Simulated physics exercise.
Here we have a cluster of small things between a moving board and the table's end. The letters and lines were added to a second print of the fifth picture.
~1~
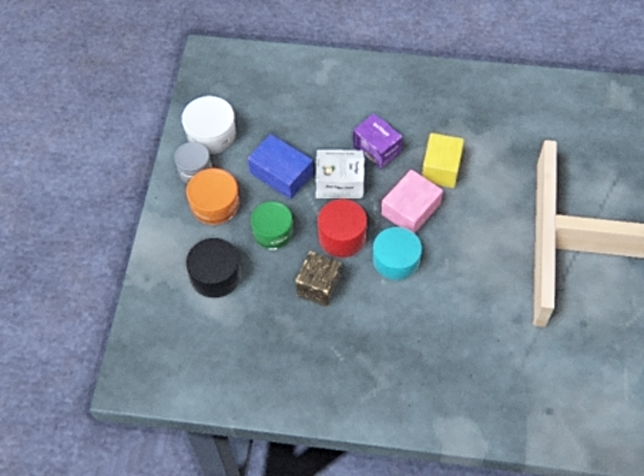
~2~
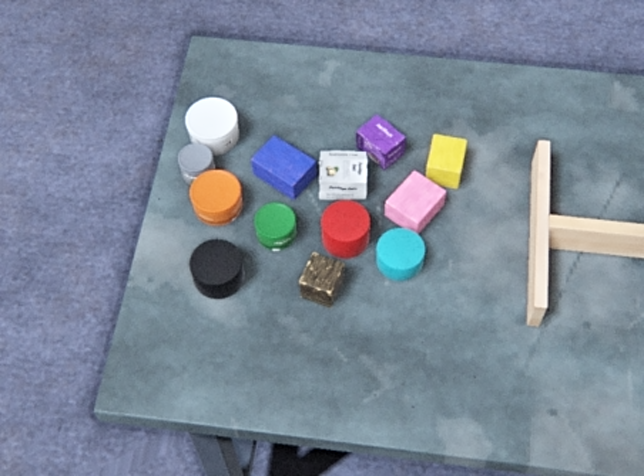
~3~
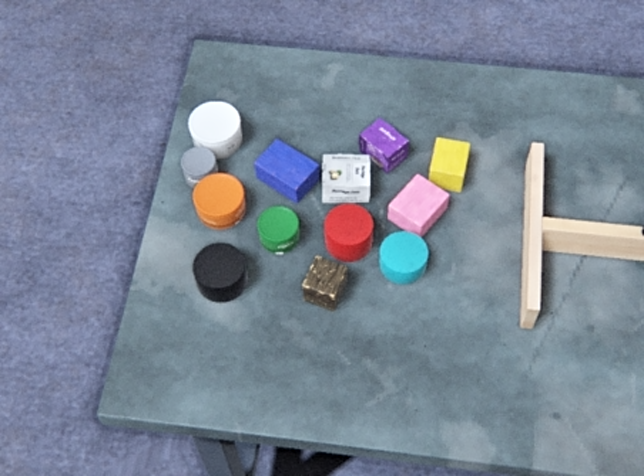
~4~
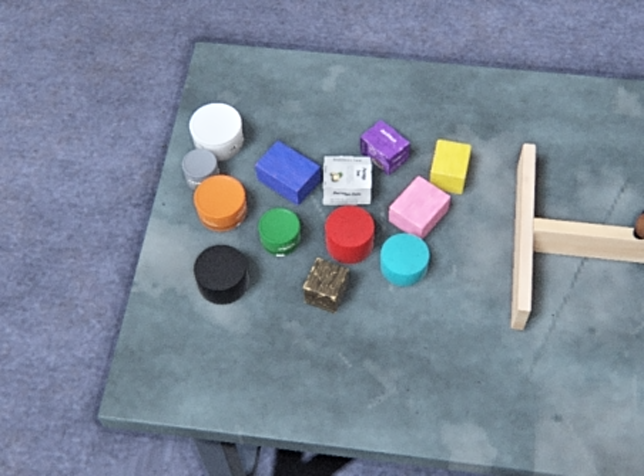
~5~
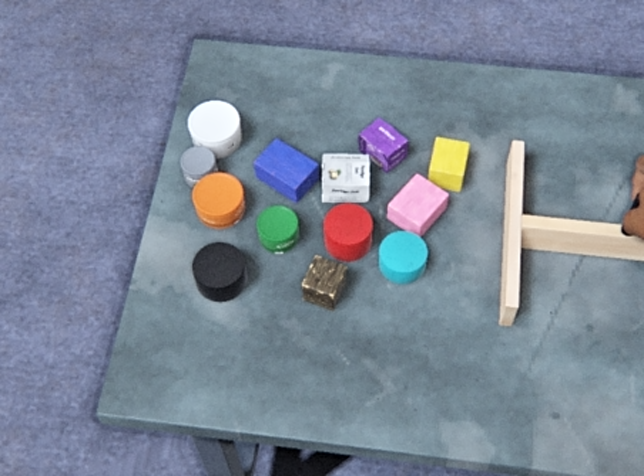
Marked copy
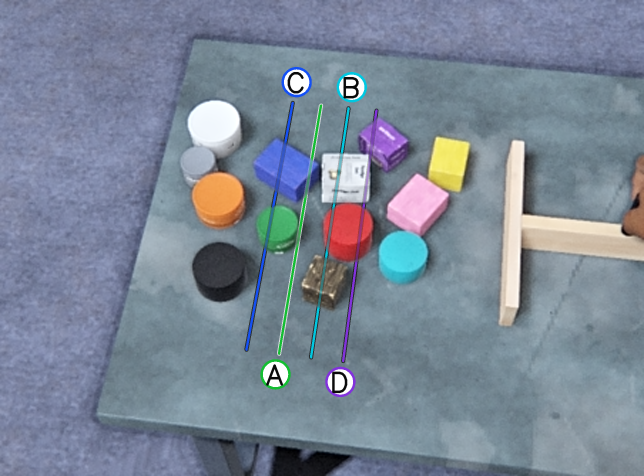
A hand comes into view late at the right edge, on the handle of a T-shaped wooden board lying on a mottled grey-green table, seen from above. Left of the board sit white, grey, orange, black, green, red and turquoise round tubs, with blue, white, purple, yellow, pink and brown-gold blocks among them. The board slides slightly left, while the objects keep their arrangement and the view shifts very slightly.
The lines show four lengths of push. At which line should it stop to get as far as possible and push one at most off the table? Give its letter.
It should halt at C.
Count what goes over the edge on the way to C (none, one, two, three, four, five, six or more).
One.
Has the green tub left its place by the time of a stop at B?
By then, yes.
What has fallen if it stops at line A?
The grey jar goes over.
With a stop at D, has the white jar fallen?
No.
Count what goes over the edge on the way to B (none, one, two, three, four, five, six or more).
By then, none.
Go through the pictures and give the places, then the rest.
Grey jar (194, 164); turquoise pot (397, 254); green tub (273, 226), in the first frame.
Board (543, 220); blue block (284, 168), in the second frame.
Board (537, 222); red pot (349, 233), in the third frame.
Board (527, 223); purple packet (385, 148), in the fourth frame.
Board (516, 219); black block (325, 283); orange jar (219, 201); white box (346, 178), in the fifth frame.
On the copy, A at (302, 220); B at (331, 223); C at (271, 217); D at (361, 226).
On C. First, board (427, 210); purple packet (367, 144); yellow block (408, 161).
Then, board (340, 202); grey jar (180, 167); white jar (197, 123).
Finally, board (274, 195); grey jar over the edge; white jar (178, 108); one fallen.
By contrast, A is within the limit but short; B is within the limit but short; D is within the limit but short.
